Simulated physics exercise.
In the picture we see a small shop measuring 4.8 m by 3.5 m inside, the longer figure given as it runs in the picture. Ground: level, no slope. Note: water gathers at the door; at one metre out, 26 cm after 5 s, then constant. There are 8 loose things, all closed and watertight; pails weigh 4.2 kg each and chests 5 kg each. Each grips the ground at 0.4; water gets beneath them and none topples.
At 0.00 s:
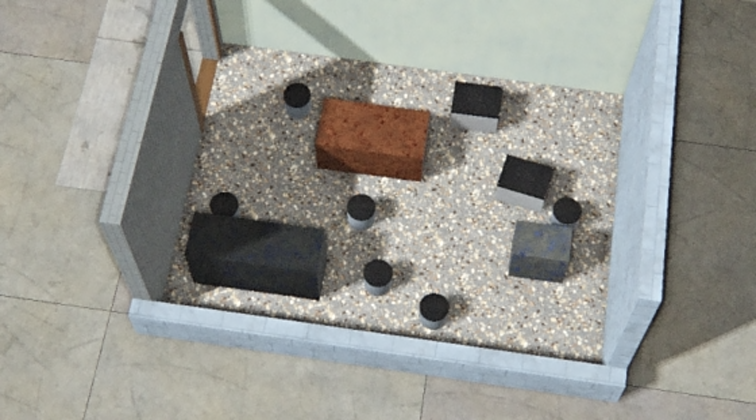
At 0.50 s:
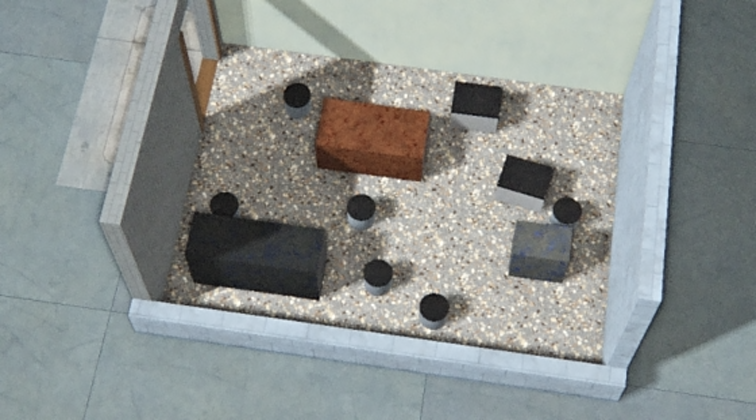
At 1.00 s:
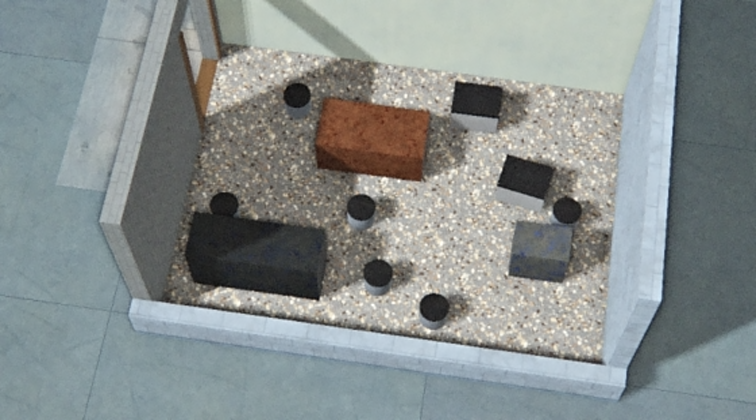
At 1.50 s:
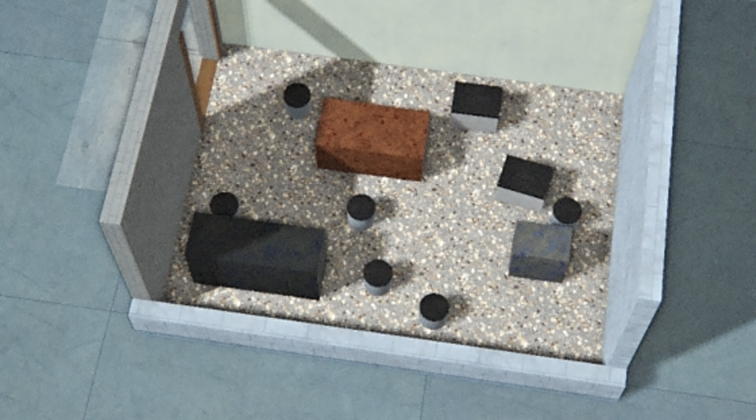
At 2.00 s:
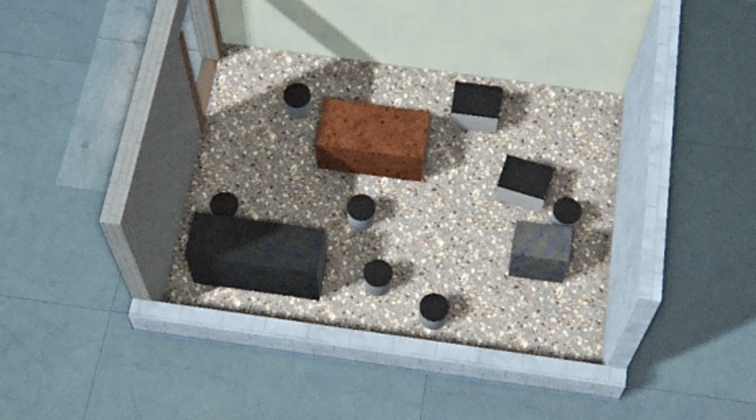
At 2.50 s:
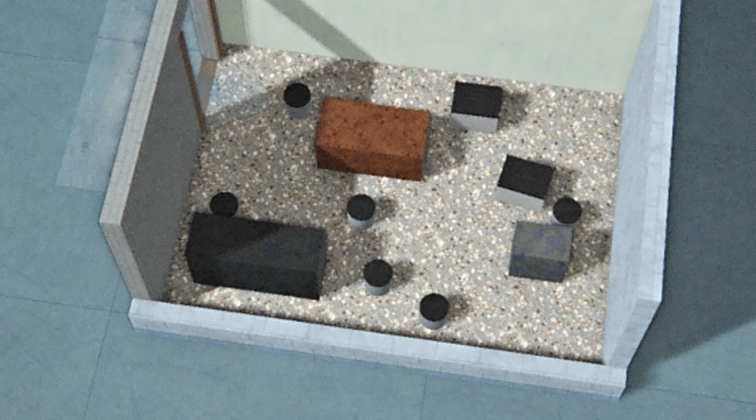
Small walled shop seen from above with dark, rust-brown and grey blocks standing still while the ground outside turns blue with water.
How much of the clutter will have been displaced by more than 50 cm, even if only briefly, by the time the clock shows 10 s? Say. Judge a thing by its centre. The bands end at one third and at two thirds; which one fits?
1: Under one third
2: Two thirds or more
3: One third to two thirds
(3) One third to two thirds.
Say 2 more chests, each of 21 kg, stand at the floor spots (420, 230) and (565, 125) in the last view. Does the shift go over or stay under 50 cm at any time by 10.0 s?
The first: Falls below it. The second: Exceeds it.
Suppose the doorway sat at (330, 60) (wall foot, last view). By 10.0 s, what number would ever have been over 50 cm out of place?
Count: 4.
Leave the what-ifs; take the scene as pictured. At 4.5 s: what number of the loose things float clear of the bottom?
At that instant the tally stands at 0.
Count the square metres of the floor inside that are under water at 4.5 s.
The covered patch comes to about 4.5 m2.
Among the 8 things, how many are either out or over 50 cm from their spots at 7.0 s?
Tally at that time: 2.
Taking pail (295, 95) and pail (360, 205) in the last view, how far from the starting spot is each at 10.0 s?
Net displacement, in order: 350 cm; 10 cm.
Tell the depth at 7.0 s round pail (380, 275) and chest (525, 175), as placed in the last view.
Roughly 3 and 3 cm.
After 3.5 s 0 of 8 are over 50 cm from their spots; 0 afloat.
After 4.5 s 1 of 8 are over 50 cm from their spots; 0 afloat.
After 7.0 s 2 of 8 are over 50 cm from their spots; 1 afloat.
After 10.0 s 5 of 8 are over 50 cm from their spots, and 5 have been at some point; 4 afloat.
